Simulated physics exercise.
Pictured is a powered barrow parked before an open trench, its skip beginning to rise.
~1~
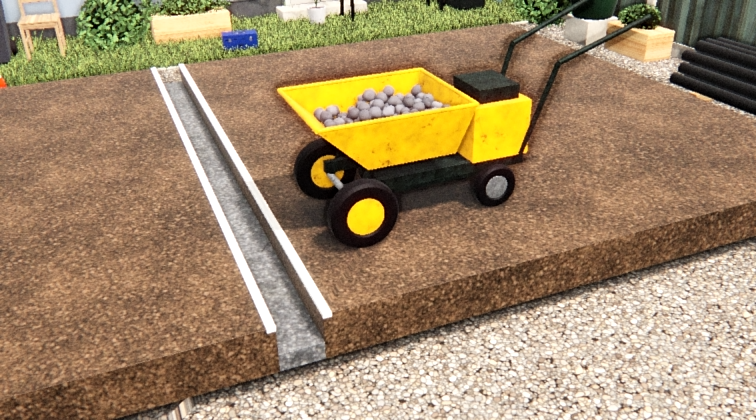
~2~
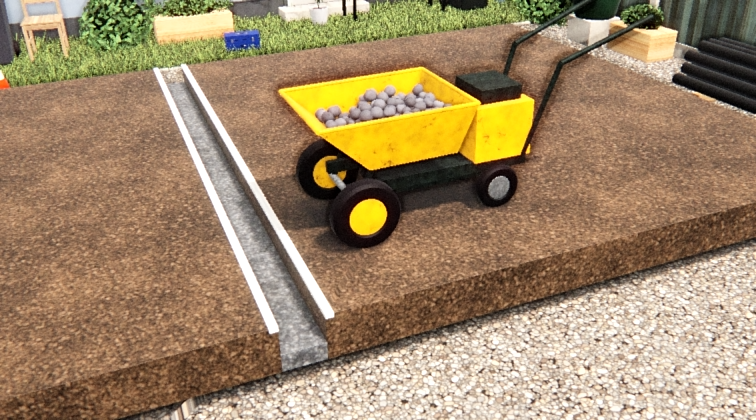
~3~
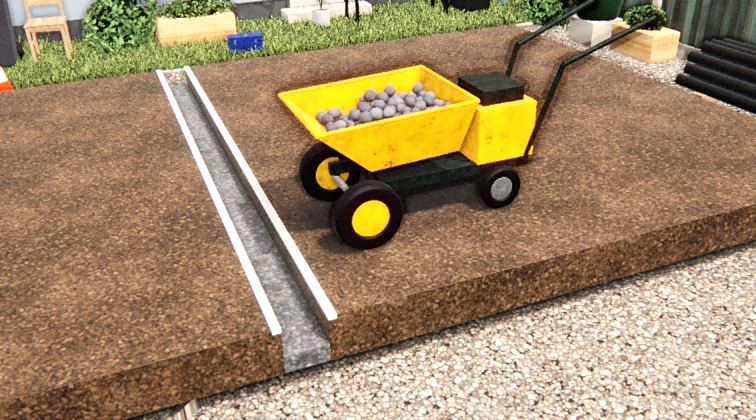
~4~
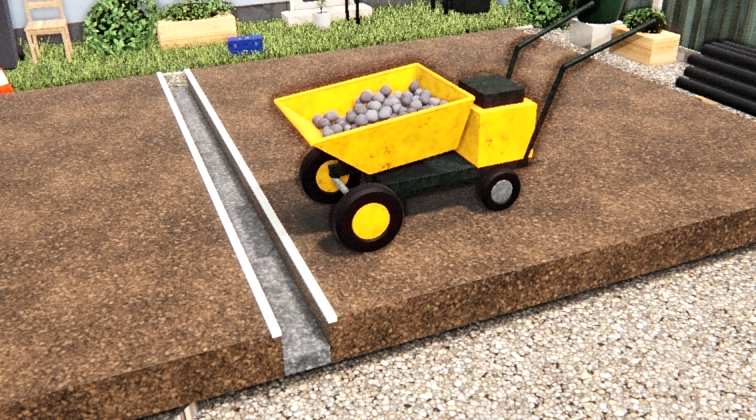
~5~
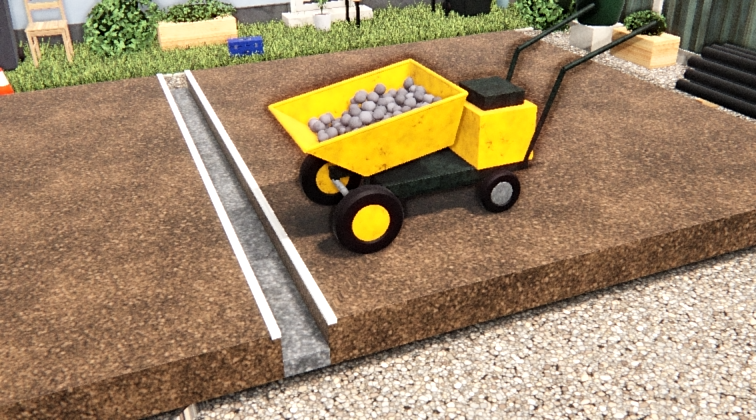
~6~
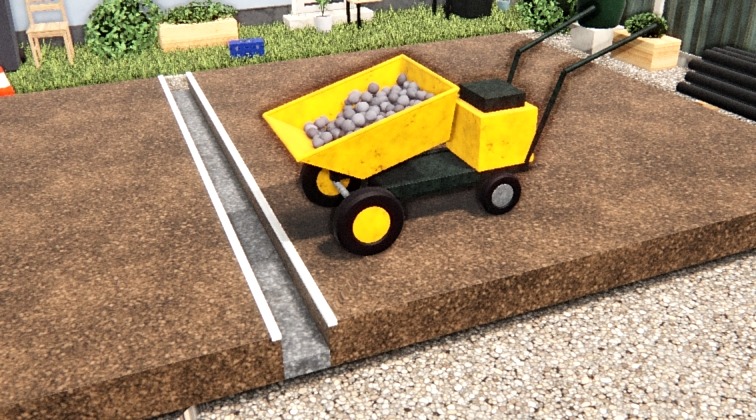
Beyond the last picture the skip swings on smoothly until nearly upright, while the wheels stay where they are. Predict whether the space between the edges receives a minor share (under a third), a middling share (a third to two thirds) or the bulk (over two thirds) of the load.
Amount in the trench: Low, below a third.
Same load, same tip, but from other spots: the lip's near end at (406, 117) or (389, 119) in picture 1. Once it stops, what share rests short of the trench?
That comes to some 40 in a hundred for the first try and some 30 in a hundred for the second.
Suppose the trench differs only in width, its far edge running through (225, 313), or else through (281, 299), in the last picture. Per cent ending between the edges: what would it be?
First try: About 80 %; second try: About 0 %.
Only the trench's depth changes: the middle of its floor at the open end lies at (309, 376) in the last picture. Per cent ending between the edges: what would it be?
Close to 20 per cent, I reckon.
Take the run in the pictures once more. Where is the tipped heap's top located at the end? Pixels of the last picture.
Top estimate: About (204, 244).
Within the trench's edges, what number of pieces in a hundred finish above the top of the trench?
About 0 %.
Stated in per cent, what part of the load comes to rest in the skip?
Close to 0 per cent, give or take.
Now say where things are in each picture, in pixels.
In the first frame, lip of the skip at (317, 132), level; top of the load at (390, 111), round cobbles; first edge of the trench at (310, 283); far edge at (257, 296), the trench under half as wide as the skip, and about half as deep as wide.
In the second frame, lip of the skip at (318, 133), level; top of the load at (407, 113).
In the third frame, lip of the skip at (317, 137), tipped barely; top of the load at (407, 112).
In the fourth frame, lip of the skip at (312, 143), tipped a little; top of the load at (403, 112).
In the fifth frame, lip of the skip at (306, 150), tipped a little; top of the load at (410, 104).
In the sixth frame, lip of the skip at (299, 159), tipped clearly; top of the load at (403, 102); first edge of the trench at (315, 291); far edge at (262, 304).
Soon, skip tipped steeply; all in the skip.
A while on, skip tipped steeply; most in the skip; a stray few in or heaped over the trench; about a quarter beyond it; a stray few falling.
Towards the end, skip tipped right over; a small part in the skip; a small part in or heaped over the trench; most beyond it.
Finally, skip tipped right over; a stray few in the skip; about a quarter in or heaped over the trench; most beyond it.
